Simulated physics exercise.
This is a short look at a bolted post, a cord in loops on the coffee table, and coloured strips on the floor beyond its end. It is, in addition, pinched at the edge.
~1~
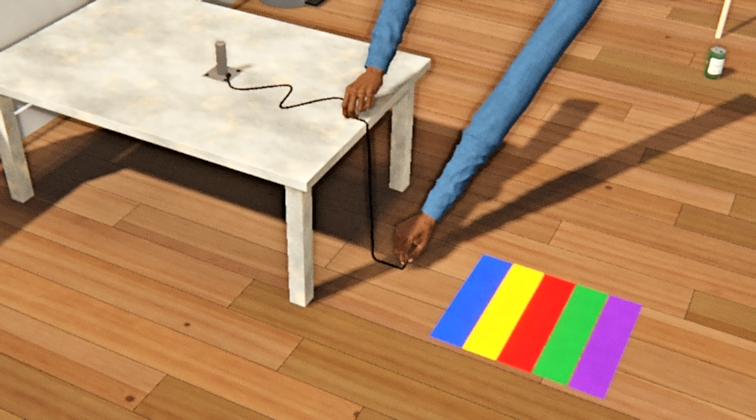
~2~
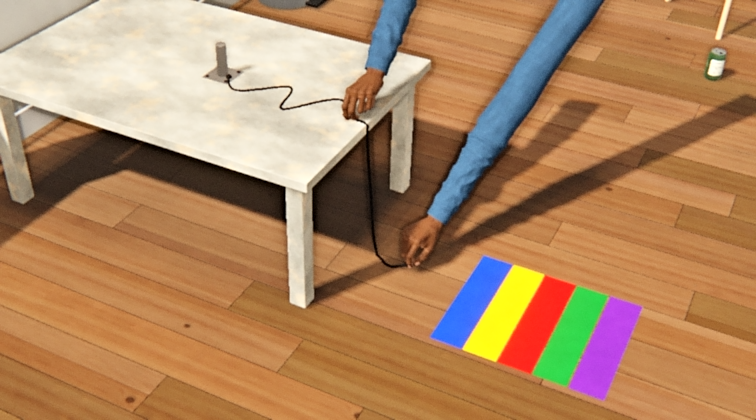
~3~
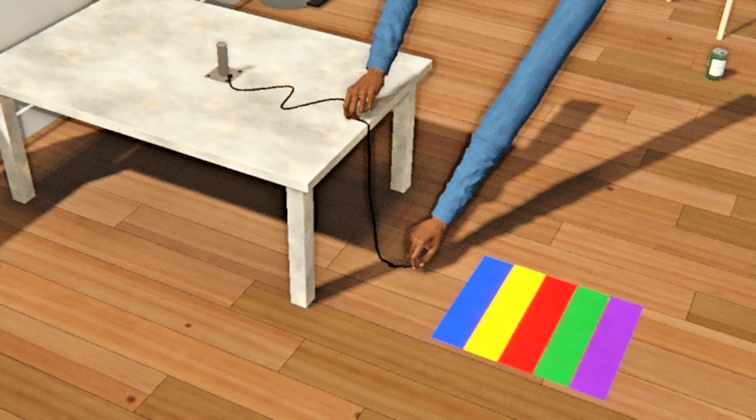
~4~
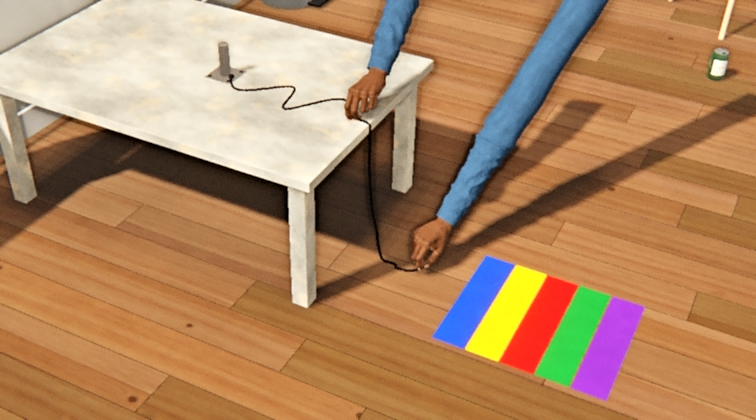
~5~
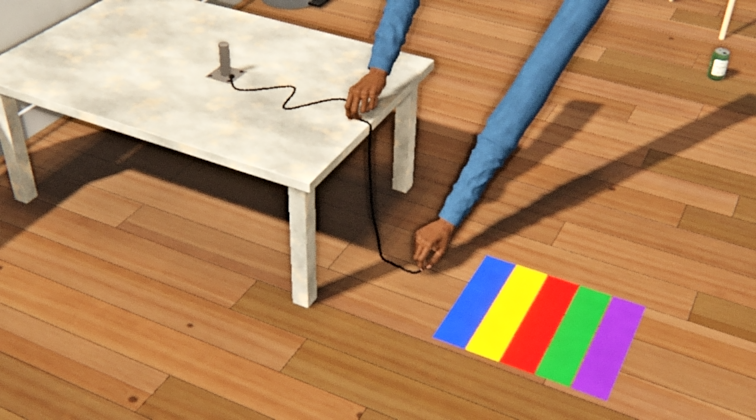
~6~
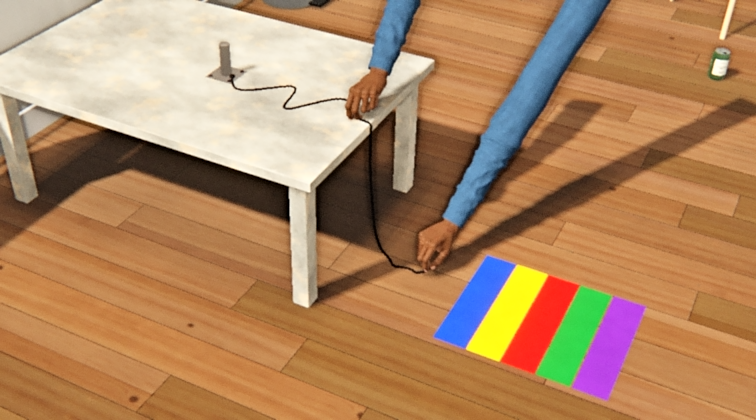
Two hands held a dark cord running across a pale coffee table and over its edge, and the lower hand drew its end slightly right, toward the coloured strips on the wooden floor.
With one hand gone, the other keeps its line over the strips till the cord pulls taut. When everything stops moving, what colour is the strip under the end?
The strip under the end is purple.
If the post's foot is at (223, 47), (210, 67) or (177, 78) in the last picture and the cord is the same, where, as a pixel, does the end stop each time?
The places are (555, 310), (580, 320) and (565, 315).
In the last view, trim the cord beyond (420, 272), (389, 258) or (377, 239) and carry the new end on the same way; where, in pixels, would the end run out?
Taking them in turn, it's about (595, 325), then about (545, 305), and finally about (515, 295).
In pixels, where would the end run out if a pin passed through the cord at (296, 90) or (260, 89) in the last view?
Pixel positions per try: (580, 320); (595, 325).
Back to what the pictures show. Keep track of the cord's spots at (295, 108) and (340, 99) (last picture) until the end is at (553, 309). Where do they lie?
Approx. (352, 113); approx. (377, 145).
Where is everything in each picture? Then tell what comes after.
In the first picture, end (407, 260); blue (456, 325); yellow (489, 337); red (523, 349); green (558, 362); purple (594, 374).
In the second picture, end (414, 264); cord through (238, 90) (288, 97) (324, 101) (366, 127) (371, 192) (375, 247).
In the third picture, end (418, 265).
In the fourth picture, end (423, 266); cord through (240, 90) (290, 97) (327, 101) (369, 127) (370, 191) (379, 247).
In the fifth picture, end (425, 267).
In the sixth picture, end (429, 268); cord through (241, 90) (291, 96) (328, 100) (370, 127) (372, 190) (381, 248).
Soon after, end near (553, 309); over red.
After that, end near (590, 322); over green.
At the stop, end near (612, 329); over purple. It gets as far as the purple strip.
